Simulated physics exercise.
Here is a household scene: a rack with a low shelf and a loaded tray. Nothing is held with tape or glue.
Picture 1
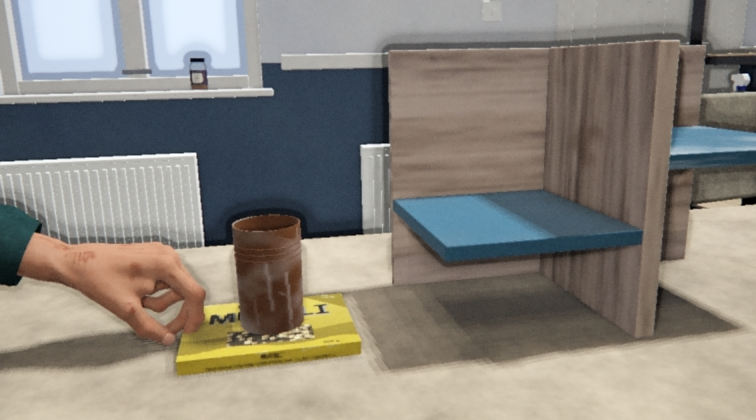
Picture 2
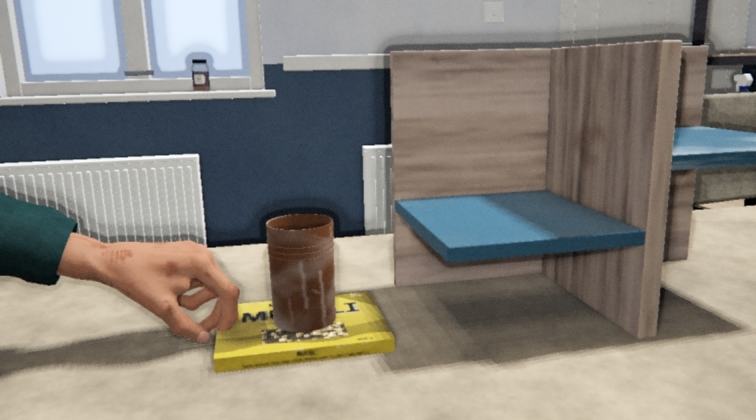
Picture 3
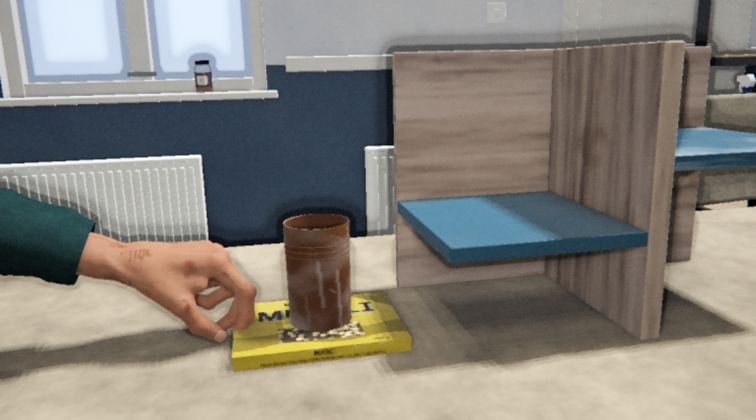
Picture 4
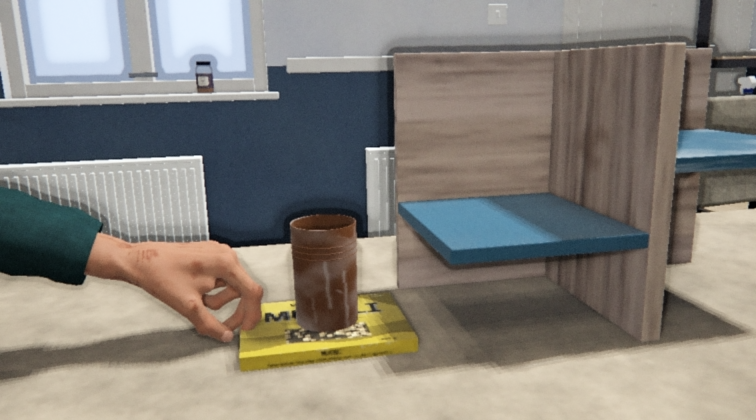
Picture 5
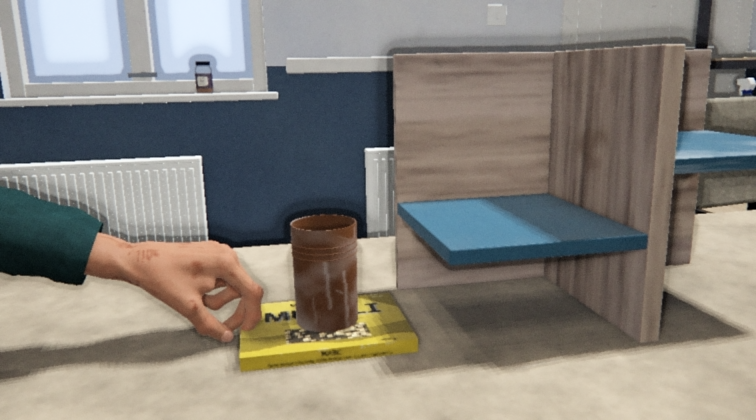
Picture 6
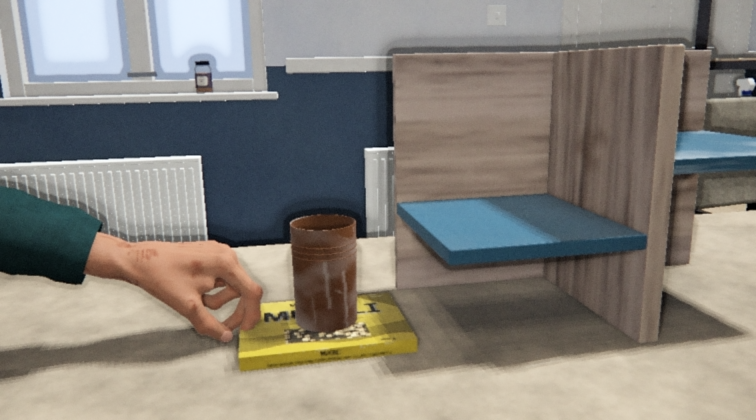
A brown beaker on a yellow packet sliding a short way right beside a hand, then resting still near a blue shelf.
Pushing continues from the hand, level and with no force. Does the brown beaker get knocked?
Yes.
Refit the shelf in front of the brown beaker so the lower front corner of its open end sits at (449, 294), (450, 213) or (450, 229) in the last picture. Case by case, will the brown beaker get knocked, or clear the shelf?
In that order, it hits the shelf; goes underneath; goes underneath.
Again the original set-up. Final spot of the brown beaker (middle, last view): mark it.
(335, 303).
Then, 1.44 s past the last view, brown beaker leaning 6° off how it started near (391, 266).
Then, 1.84 s past the last view, brown beaker leaning 40° off how it started near (386, 272).
Then, 2.04 s past the last view, brown beaker leaning 70° off how it started near (358, 286).
Finally, the brown beaker strikes the shelf, near (336, 303).
